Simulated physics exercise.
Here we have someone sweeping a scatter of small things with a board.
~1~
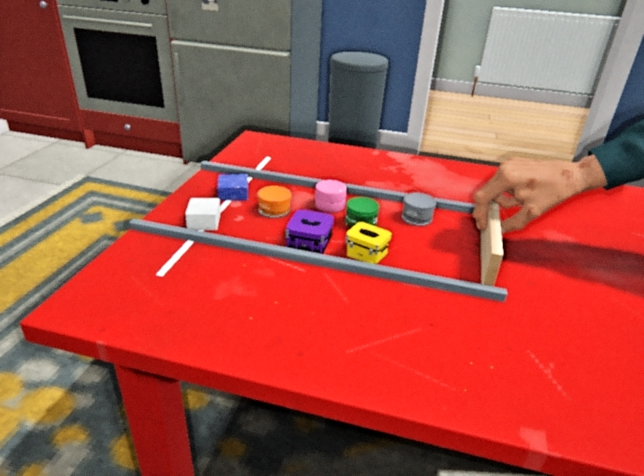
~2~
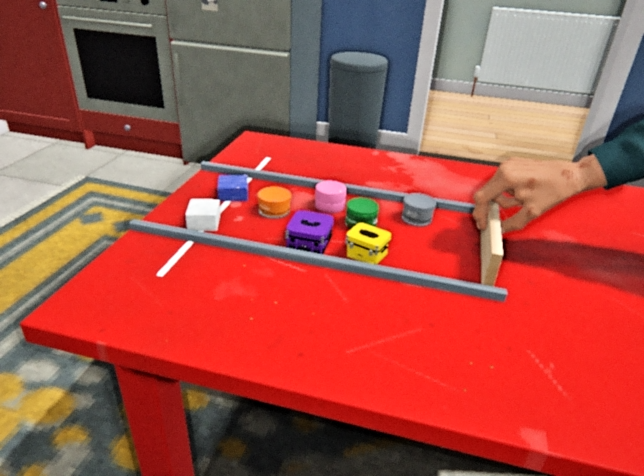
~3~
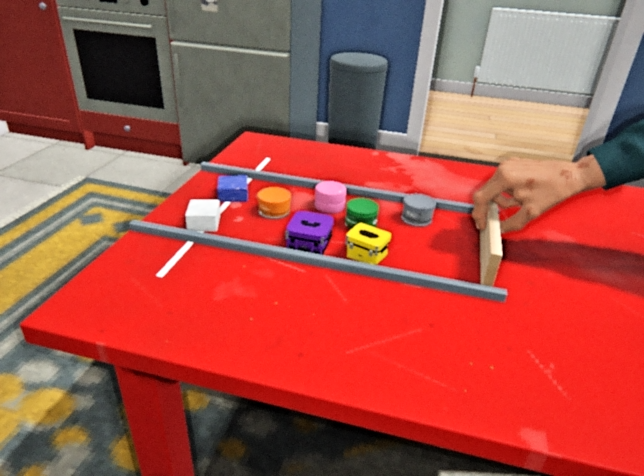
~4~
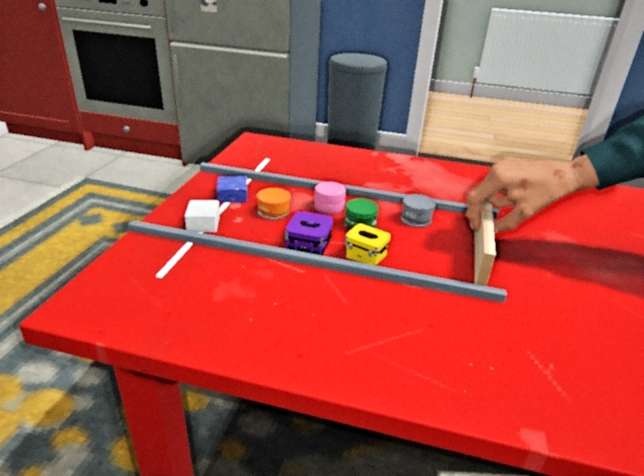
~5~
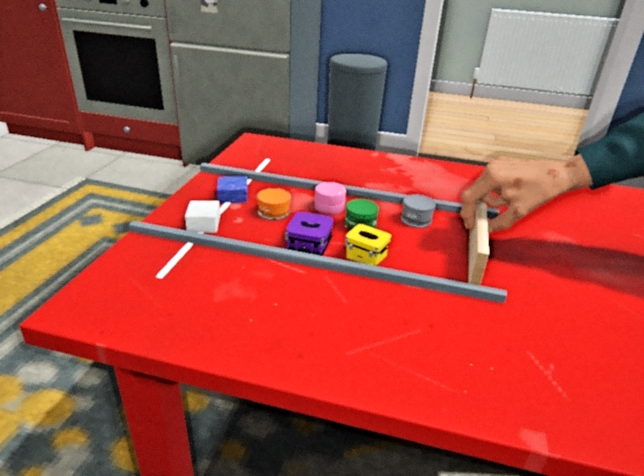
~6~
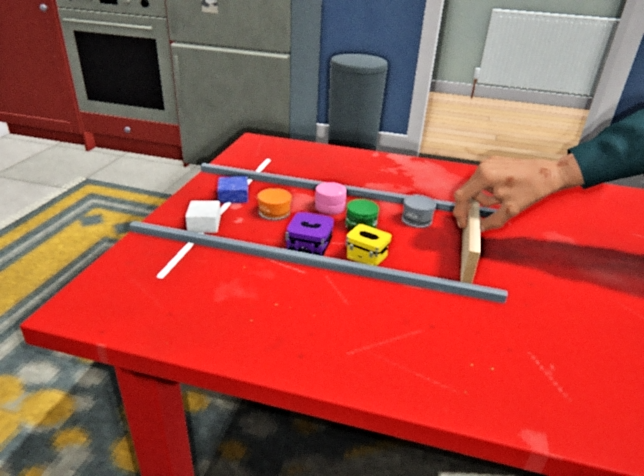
The footage shows a hand holding a wooden board upright at the right end of two grey rails on a red table, then sliding it slightly left toward a scatter of small coloured blocks, tins and cases, which stay still.
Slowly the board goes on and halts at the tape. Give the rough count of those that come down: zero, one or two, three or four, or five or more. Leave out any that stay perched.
In the end the number that fall off is one or two.
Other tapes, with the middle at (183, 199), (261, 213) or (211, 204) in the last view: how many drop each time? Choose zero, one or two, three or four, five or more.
For each place: 5 or more; zero; 3 or 4.
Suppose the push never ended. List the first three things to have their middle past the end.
In order: The white block, the blue block, the purple case.
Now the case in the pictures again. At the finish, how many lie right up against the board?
In contact: 3.
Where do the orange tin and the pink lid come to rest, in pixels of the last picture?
About (183, 193), and the other about (202, 175).
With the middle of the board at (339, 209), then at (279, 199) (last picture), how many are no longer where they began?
By then 5, and 8.
Early on, none off yet; white block at rest near (204, 217); blue block at rest near (233, 190); orange tin at rest near (275, 204).
A while later, none off yet; white block at rest near (204, 217); blue block at rest near (233, 190); orange tin at rest near (272, 204).
Further along, none off yet; white block travelled about its own width near (172, 209); blue block travelled about its own width near (207, 187); orange tin travelled well along near (220, 199).
Finally, the number that fall off is one or two; lost, blue block and white block.
